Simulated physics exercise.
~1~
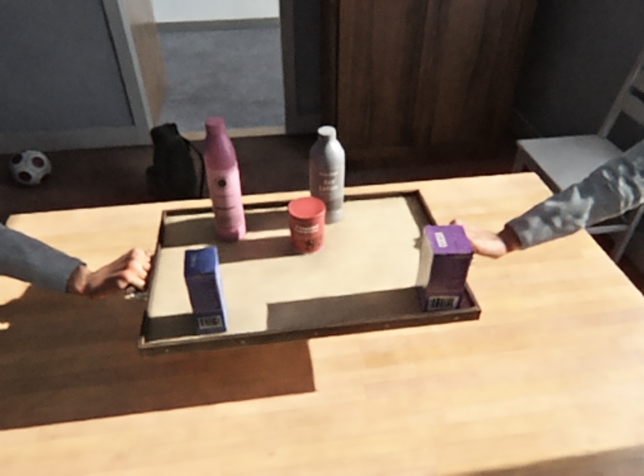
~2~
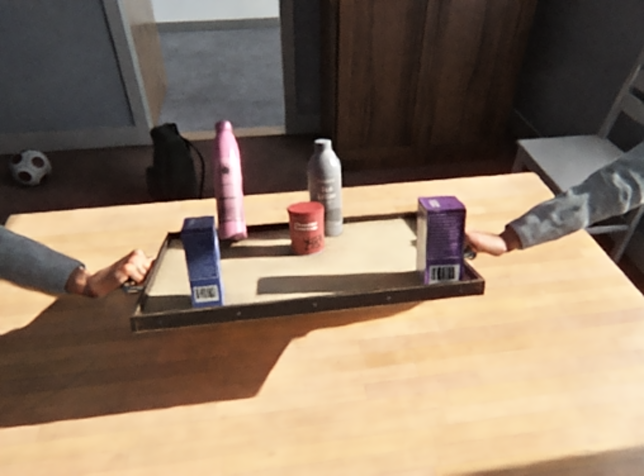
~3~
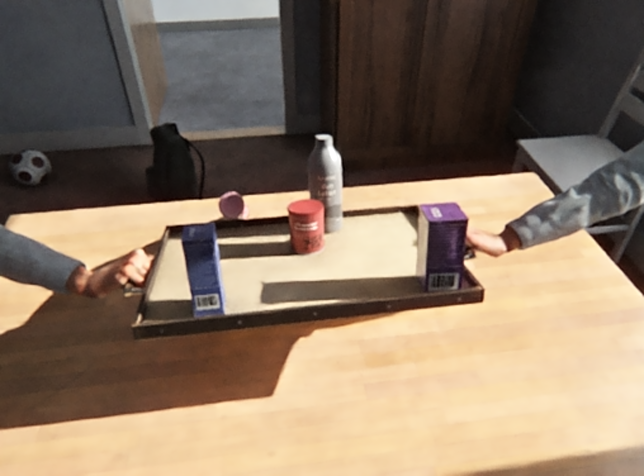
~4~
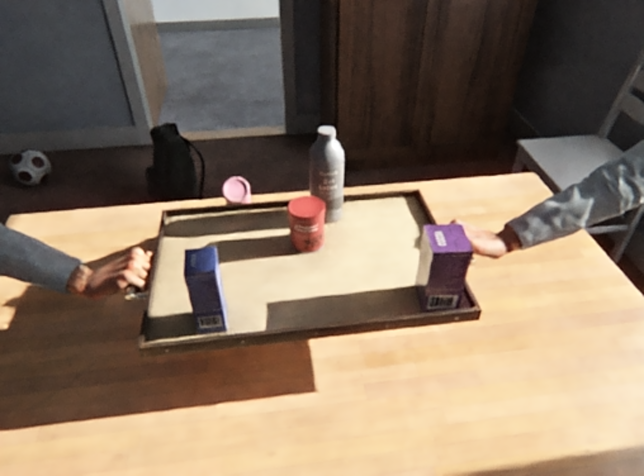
Two hands tilting a tray away and levelling it on a table, the pink bottle toppling off the far edge, others staying upright.
